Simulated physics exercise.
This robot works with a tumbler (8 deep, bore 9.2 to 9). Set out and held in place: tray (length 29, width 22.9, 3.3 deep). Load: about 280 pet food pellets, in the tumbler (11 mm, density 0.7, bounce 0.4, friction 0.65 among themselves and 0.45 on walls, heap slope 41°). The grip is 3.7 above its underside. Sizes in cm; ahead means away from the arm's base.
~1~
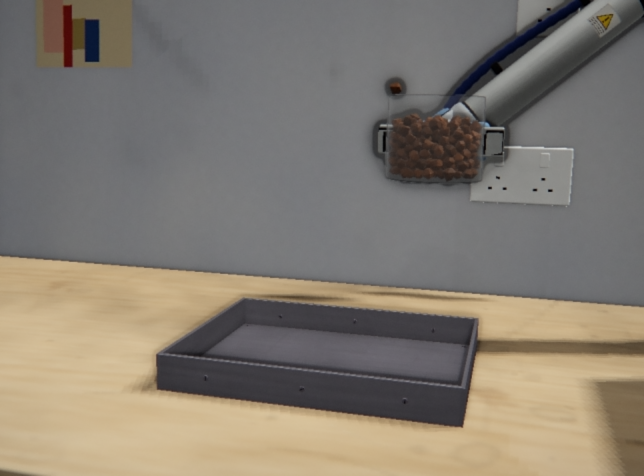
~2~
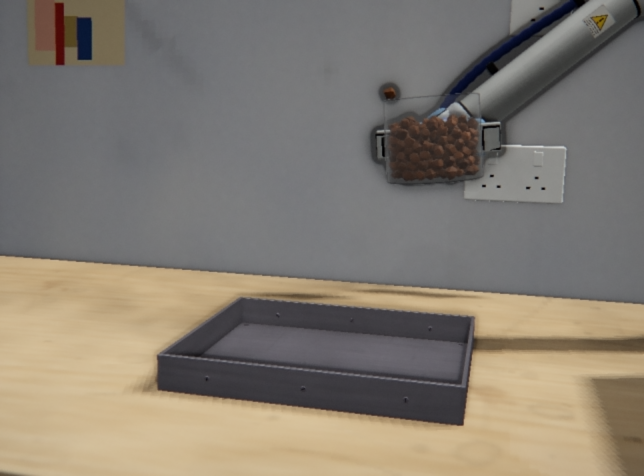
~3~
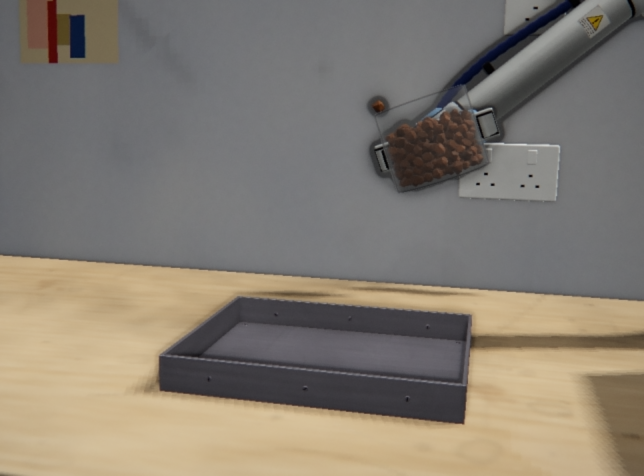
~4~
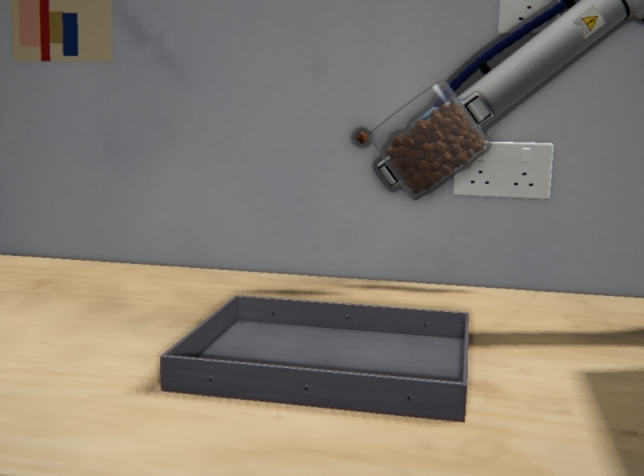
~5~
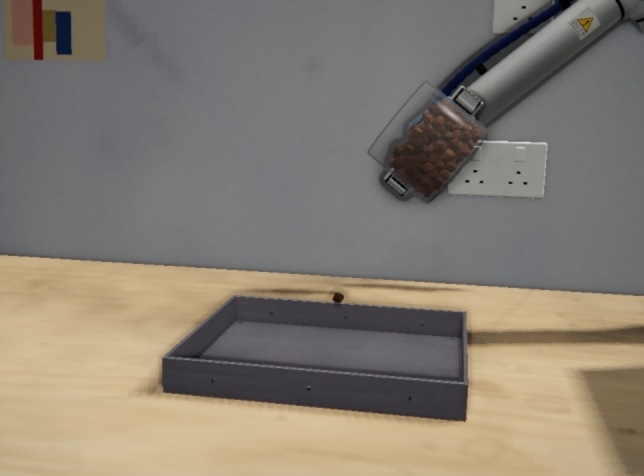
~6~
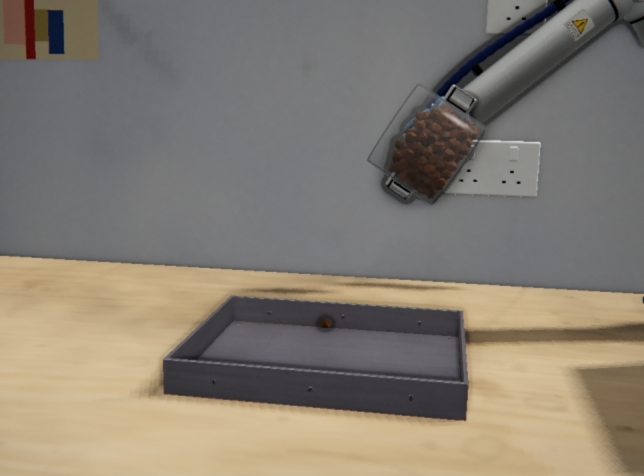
Above a grey tray on a wooden table, a robot arm tilting a clear container of brown pellets, one pellet dropping into the tray.
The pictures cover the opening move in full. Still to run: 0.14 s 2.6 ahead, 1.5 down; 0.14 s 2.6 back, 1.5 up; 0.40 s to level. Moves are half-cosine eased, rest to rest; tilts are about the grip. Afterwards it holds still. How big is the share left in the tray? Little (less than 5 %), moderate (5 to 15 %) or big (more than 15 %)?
Share in the tray: Little (less than 5 %).
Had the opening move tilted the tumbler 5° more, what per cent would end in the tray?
It would be near 5 per cent.
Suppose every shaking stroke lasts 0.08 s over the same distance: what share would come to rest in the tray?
It would be near 5 per cent.
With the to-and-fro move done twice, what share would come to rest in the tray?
Then about 0 per cent.
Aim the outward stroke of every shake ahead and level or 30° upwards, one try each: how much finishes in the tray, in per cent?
Some 0 and 5 per cent.
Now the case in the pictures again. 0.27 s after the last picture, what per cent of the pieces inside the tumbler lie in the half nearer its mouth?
About 35 per cent.
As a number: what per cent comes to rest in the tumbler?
Some 100 per cent.
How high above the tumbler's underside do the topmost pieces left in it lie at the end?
Roughly 8.0 cm.
Then, 0.27 s later, tilted 58° forward, highest piece 27 above the table; 275 in the tumbler, 1 in the tray.
Then, 0.54 s later, tilted 15° forward, highest piece 28 above the table; 275 in the tumbler, 1 in the tray.
Then, 0.88 s later, level, highest piece 29 above the table; 275 in the tumbler, 1 in the tray.
Then, 1.93 s later, level, highest piece 29 above the table; 275 in the tumbler, 1 in the tray.
At rest, 275 in the tumbler, 1 in the tray. That is 0 % in the tray.
